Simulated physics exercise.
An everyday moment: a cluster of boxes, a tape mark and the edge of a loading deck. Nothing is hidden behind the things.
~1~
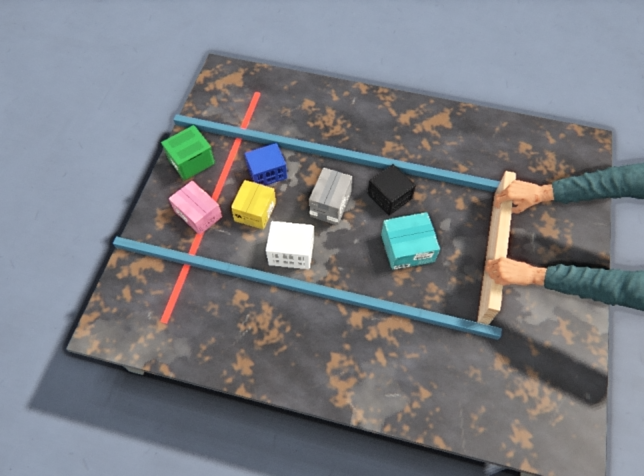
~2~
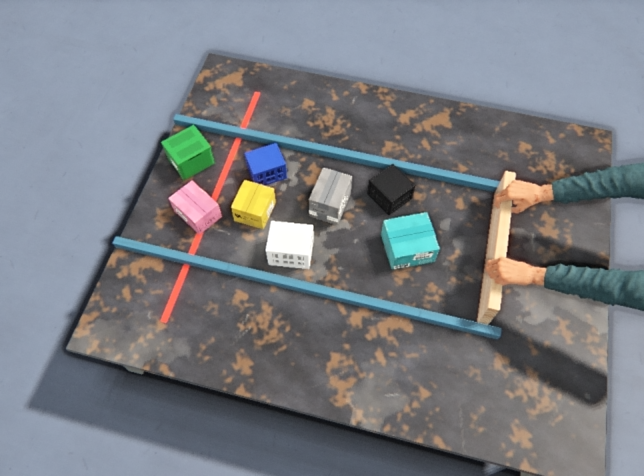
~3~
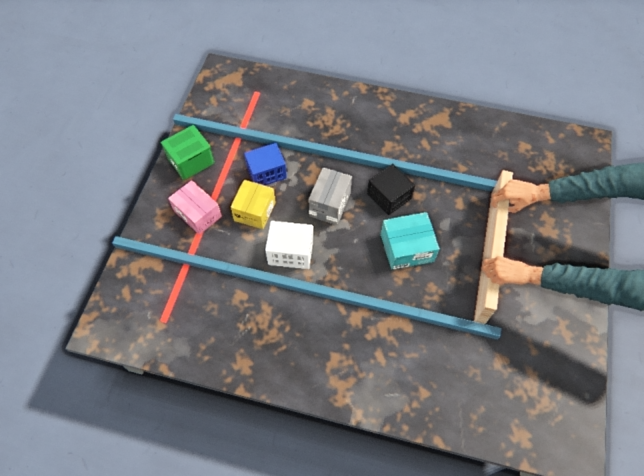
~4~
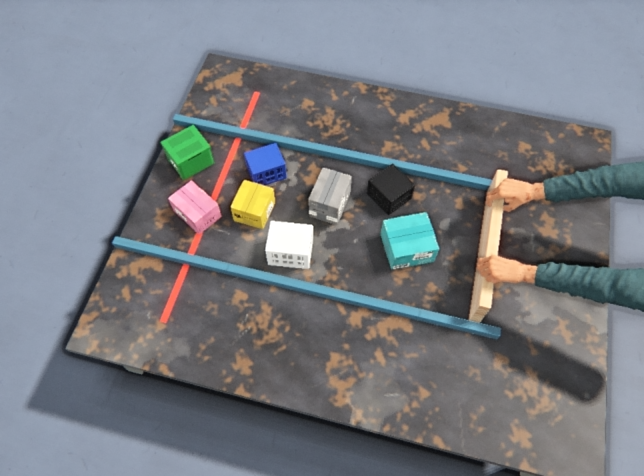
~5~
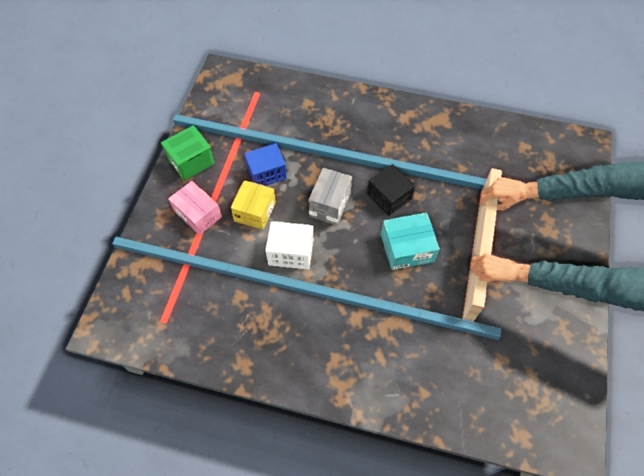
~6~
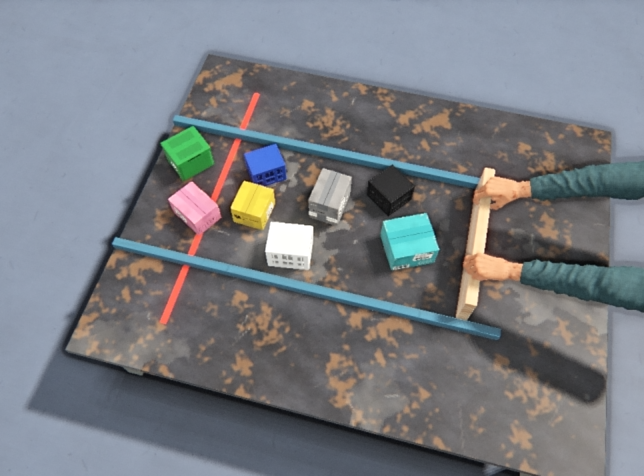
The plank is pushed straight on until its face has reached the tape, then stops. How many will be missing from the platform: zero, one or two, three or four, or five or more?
In the end the number that fall off is one or two.
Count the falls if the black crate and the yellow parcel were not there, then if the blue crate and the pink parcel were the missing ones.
First 0, then 1.
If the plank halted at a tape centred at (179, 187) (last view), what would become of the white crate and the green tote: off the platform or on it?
The white crate holds on, the green tote is lost.
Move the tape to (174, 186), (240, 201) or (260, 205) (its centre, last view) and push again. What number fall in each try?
The counts: 5, 0 and 0.
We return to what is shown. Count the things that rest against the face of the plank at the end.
In contact: 3.
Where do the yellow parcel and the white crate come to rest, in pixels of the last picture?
The yellow parcel at (148, 197), the white crate at (179, 218).
A little later, none off yet; green tote at rest near (188, 154); pink parcel at rest near (195, 208); blue crate at rest near (266, 167).
Next, none off yet; green tote at rest near (188, 154); pink parcel shifted a little near (181, 212); blue crate shifted about its own width near (247, 152).
When it is over, the number that fall off is one or two; down, green tote.
